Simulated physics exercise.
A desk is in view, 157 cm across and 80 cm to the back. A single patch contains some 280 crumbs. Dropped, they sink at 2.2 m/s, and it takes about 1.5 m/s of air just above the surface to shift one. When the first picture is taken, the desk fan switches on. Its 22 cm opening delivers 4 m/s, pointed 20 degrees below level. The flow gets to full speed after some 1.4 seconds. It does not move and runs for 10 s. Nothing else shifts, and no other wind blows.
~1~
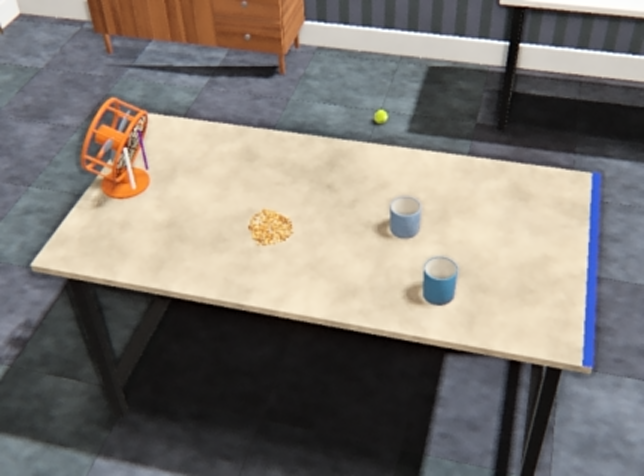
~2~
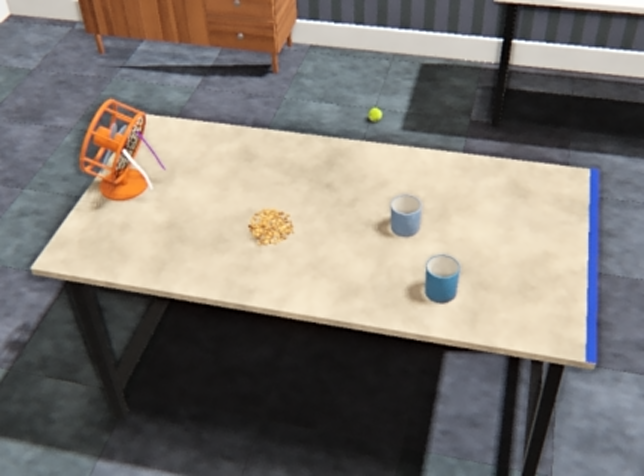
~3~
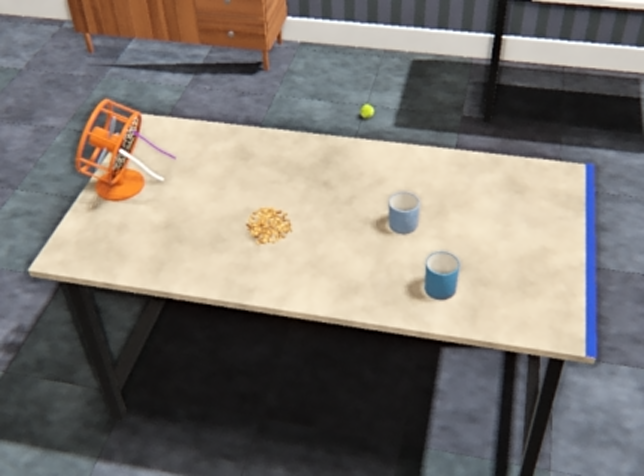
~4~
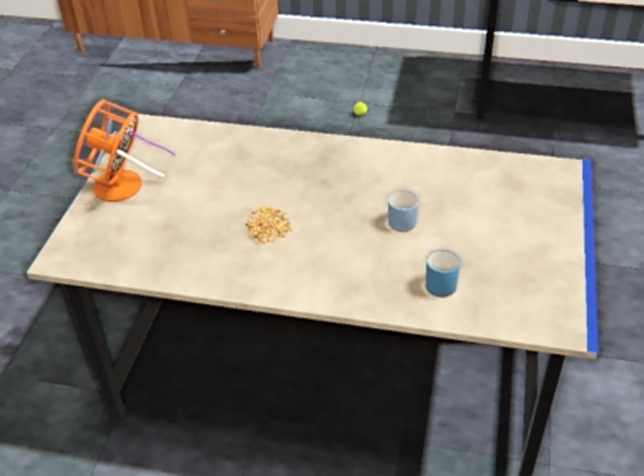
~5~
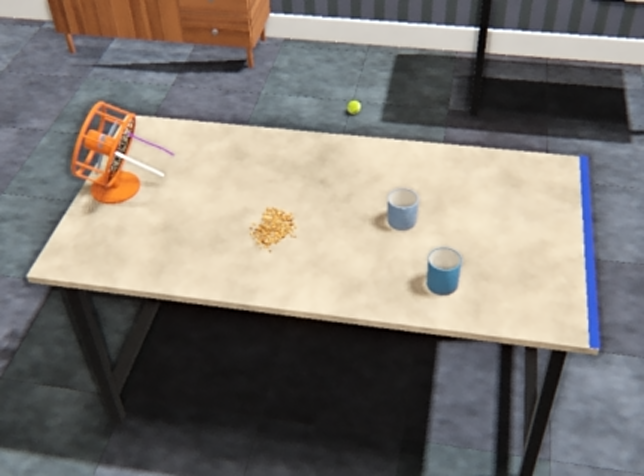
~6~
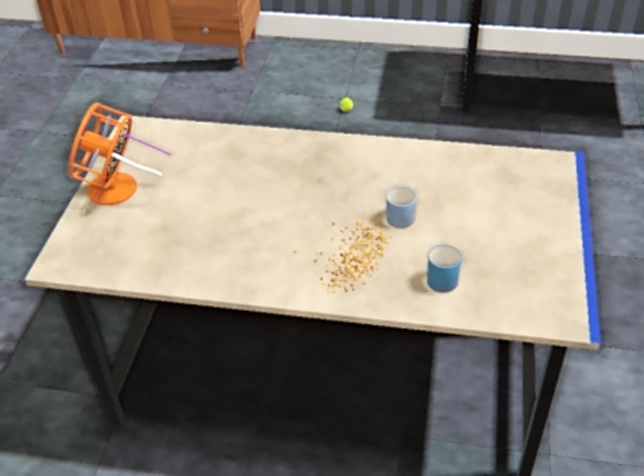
On a desk with two blue mugs, streamers lifting on an orange fan, then a patch of crumbs scattering rightward toward the mugs.
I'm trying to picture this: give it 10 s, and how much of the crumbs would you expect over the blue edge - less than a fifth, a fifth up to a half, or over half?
I'd expect a fifth up to a half of them there.
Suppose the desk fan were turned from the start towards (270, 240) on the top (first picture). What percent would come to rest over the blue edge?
I'd expect close to 70 percent of them to end up there.
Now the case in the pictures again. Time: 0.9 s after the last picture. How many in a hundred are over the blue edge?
About 30 per cent.
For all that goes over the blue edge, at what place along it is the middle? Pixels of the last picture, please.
Roughly at pixel (595, 291).
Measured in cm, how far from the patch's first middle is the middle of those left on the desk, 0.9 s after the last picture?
Centre offset: Approx. 65 cm.
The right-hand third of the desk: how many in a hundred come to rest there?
I'd estimate around 5 per cent.
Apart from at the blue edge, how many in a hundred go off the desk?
About 60 per cent of them.
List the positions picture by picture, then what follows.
In the first frame, the middle of the crumbs is near (269, 228), none has stirred yet and the mouth of the desk fan is at (115, 140).
In the second frame, the middle of the crumbs is near (269, 227), none has stirred yet and the blue edge is centred on (597, 255).
In the third frame, the middle of the crumbs is near (267, 226), none has stirred yet, the top of a mug is at (404, 202) and the top of a mug is at (443, 263).
In the fourth frame, the middle of the crumbs is near (266, 226) and none has stirred yet.
In the fifth frame, the middle of the crumbs is near (273, 230), the farthest in sight from the desk fan is at (295, 237) and about 45 % have left their places.
In the sixth frame, the middle of the crumbs is near (358, 257), the farthest in sight from the desk fan is at (382, 274) and all have left their places.
Then, 0.9 s after the last picture the count stands so, 30 % are over the blue edge; the middle of those still in play is near (480, 314).
Then, 2.1 s after the last picture the count stands so, 32 % are over the blue edge.
Then, 4.4 s after the last picture the count stands so, 39 % are over the blue edge.
Then, 8.9 s after the last picture, at the end, 39 % are over the blue edge.
